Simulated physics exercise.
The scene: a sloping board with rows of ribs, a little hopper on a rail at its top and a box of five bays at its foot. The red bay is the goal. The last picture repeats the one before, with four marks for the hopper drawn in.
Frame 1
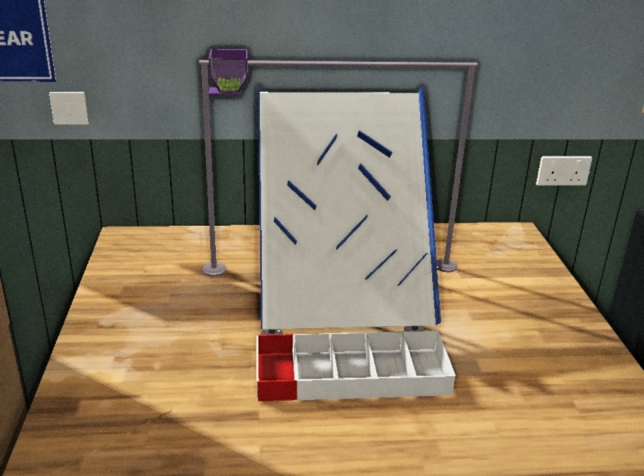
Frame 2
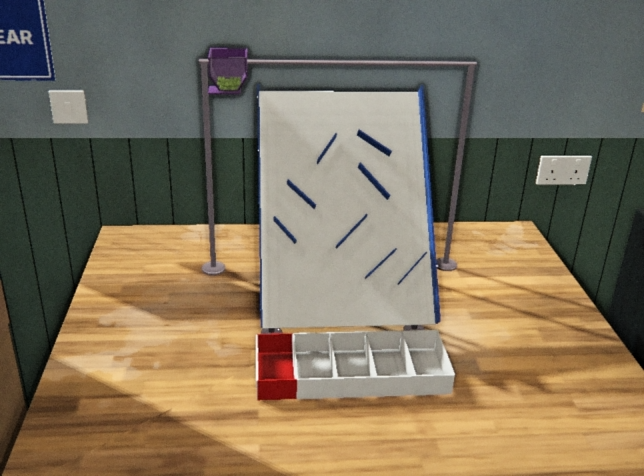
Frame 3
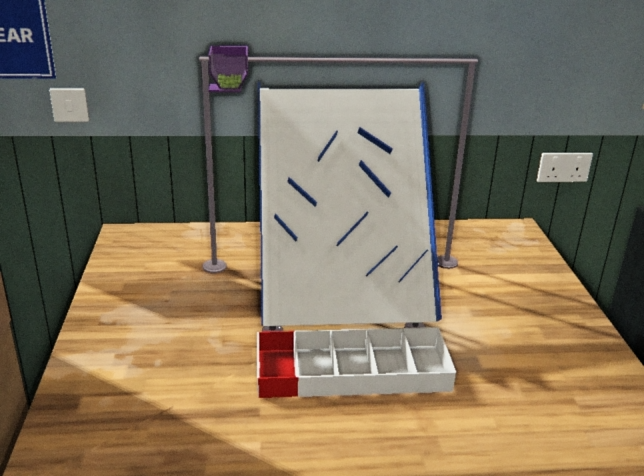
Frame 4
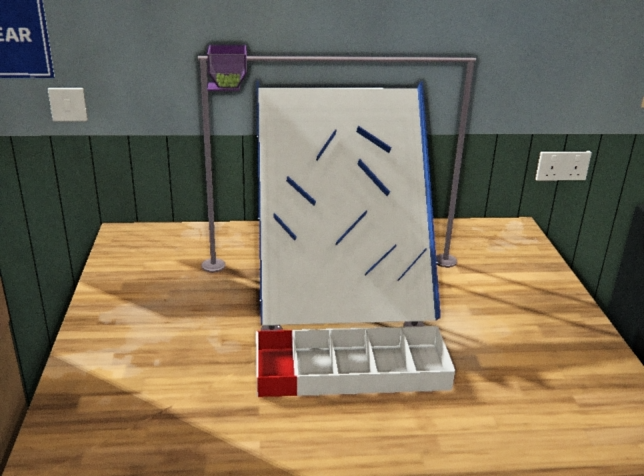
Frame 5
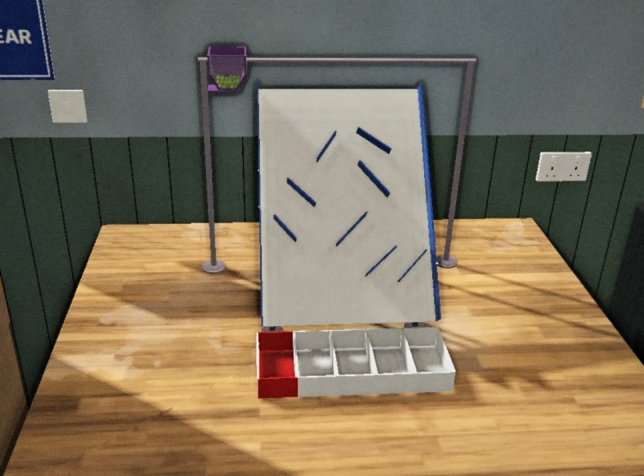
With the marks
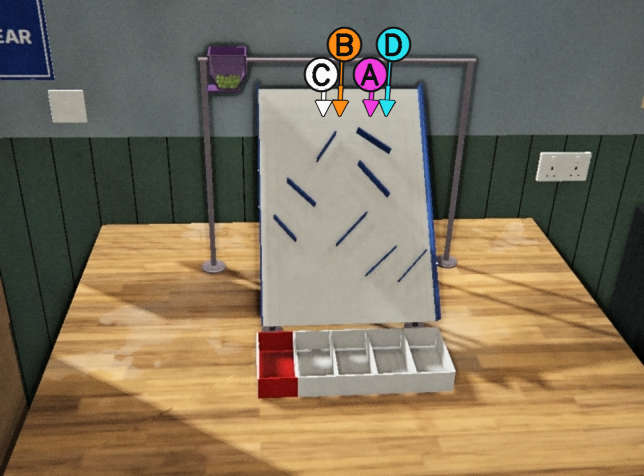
On a wooden table against a green-panelled wall, a small purple hopper holding green pieces sits at the left of a rail above a sloping board with blue ribs, a red bay and four pale ones below; nothing noticeably moves.
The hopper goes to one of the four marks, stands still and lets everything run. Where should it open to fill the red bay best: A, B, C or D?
The best mark is B.
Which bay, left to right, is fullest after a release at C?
The second from the left.
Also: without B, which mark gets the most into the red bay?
C it is.
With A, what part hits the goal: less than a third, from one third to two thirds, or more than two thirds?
Mark A gives less than a third.
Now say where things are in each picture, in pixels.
The first frame shows hopper (230, 85), dried peas, door shut.
The second frame shows ribs (318, 160) to (337, 133), (358, 130) to (392, 152), (288, 180) to (316, 205).
The third frame shows ribs (361, 160) to (391, 194), (275, 214) to (297, 238), (338, 243) to (368, 212).
The fourth frame shows ribs (367, 273) to (397, 245), (400, 278) to (427, 248).
The fifth frame shows red bay (278, 386), number 1 of 5 from the left.
On the marked copy, mark A meets the board at (370, 110); mark B meets the board at (339, 110); mark C meets the board at (323, 110); mark D meets the board at (386, 110).
For mark A, just a few in the red bay, almost all in other bays.
For mark B, roughly a third in the red bay, roughly two thirds in other bays.
For mark C, roughly a quarter in the red bay, the larger part in other bays.
For mark D, not one piece in the red bay, every piece in other bays.
